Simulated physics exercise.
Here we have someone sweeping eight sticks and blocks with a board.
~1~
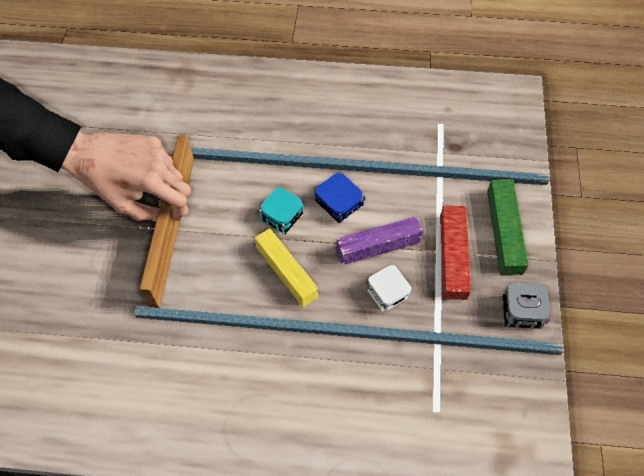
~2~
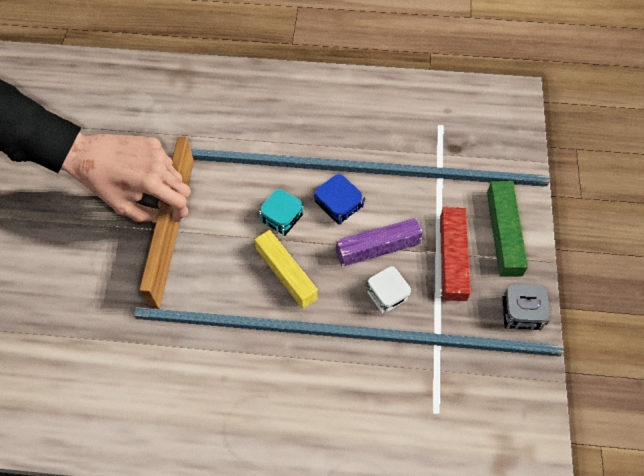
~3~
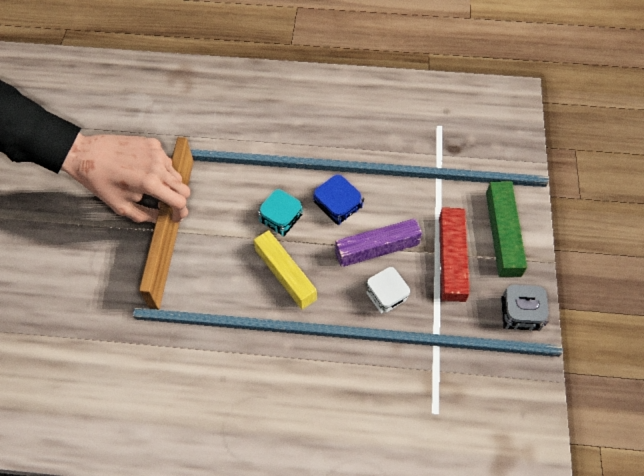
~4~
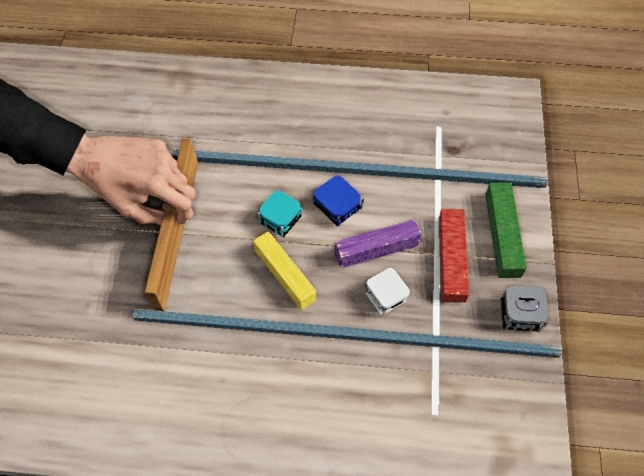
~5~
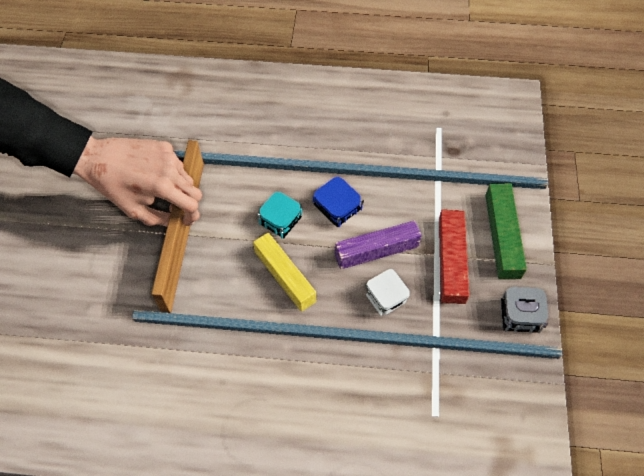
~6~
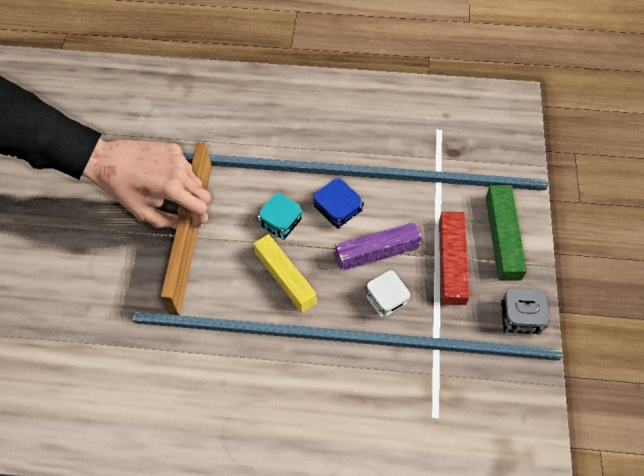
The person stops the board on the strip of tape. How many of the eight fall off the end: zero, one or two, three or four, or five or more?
In the end the number that fall off is zero.
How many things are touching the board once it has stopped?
3 of them.
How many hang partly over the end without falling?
It comes to 0.
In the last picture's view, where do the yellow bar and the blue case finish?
Near (447, 291) and (458, 194).
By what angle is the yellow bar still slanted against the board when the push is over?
Some 0 degrees.
Soon after, none off yet; grey case at rest near (524, 312); green bar at rest near (505, 232); red bar at rest near (453, 257).
After that, none off yet; grey case at rest near (524, 312); green bar at rest near (505, 232); red bar displaced a little near (466, 257).
In the end, the number that fall off is zero.
